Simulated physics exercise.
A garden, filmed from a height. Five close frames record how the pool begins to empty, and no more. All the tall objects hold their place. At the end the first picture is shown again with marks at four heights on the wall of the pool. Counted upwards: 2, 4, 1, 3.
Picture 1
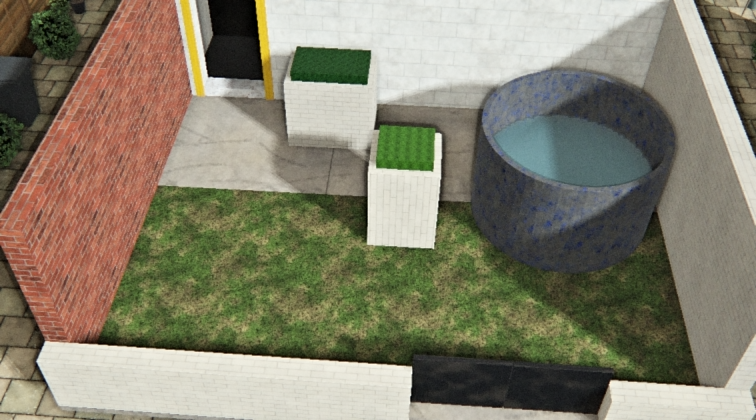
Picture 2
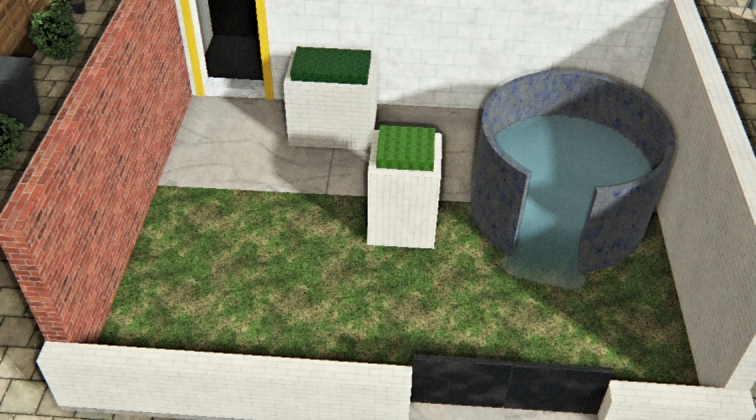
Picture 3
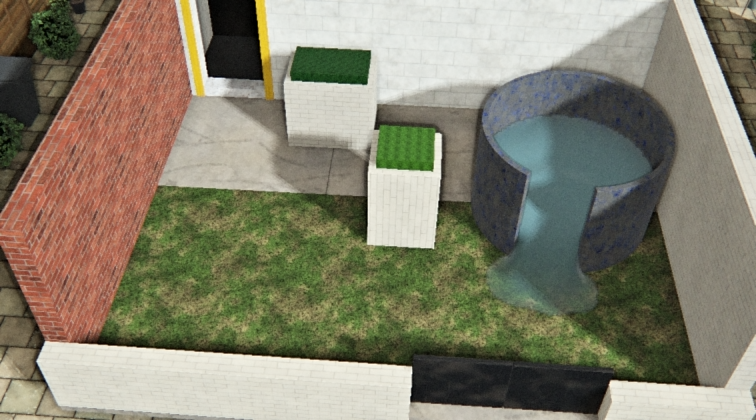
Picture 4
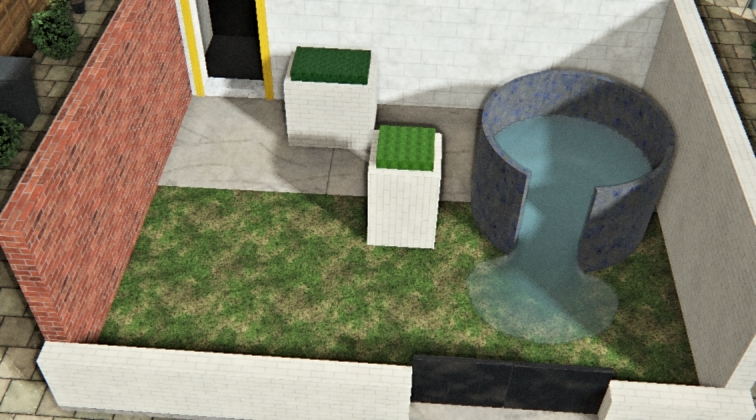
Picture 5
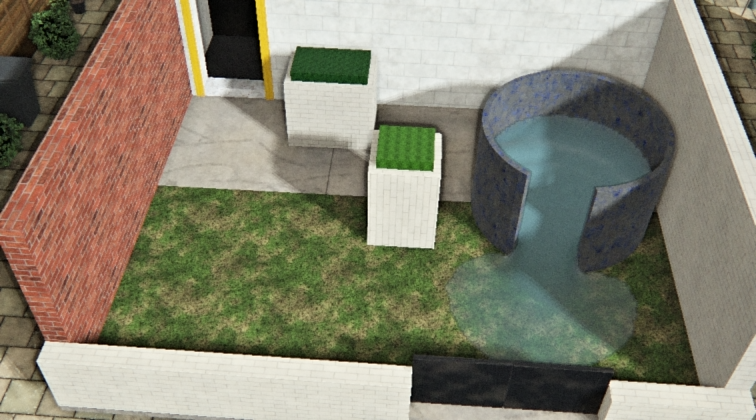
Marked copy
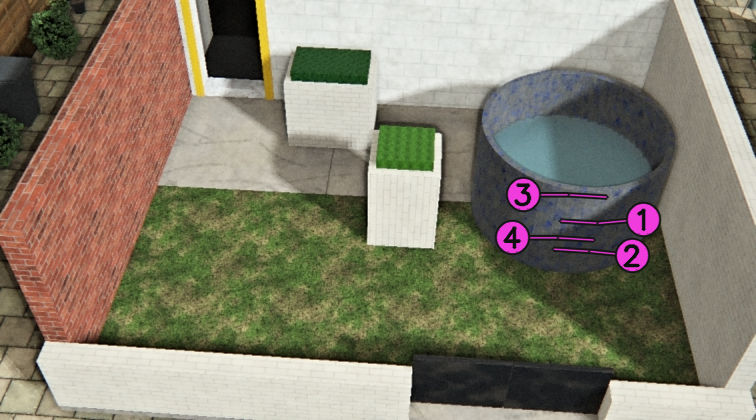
We see a walled yard from above, with two white planters and a round blue tank of still water; a gap opens in its front, and water pours out, spreading across the grass toward the dark gate.
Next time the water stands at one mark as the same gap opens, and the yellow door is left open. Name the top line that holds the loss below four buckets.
Choose 1.
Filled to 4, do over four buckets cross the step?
No.
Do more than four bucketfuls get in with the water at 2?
No, that is safe.
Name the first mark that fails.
The answer is 3.
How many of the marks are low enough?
Three of the four.
In magenta, 1 at (579, 222); 2 at (572, 250); 3 at (587, 195); 4 at (575, 238); from the bottom up 2, 4, 1, 3.
Choosing 1, a splash gets over, under a bucket.
Choosing 2, nothing gets over.
Choosing 3, about 13 bucketfuls get in.
Choosing 4, nothing gets over.
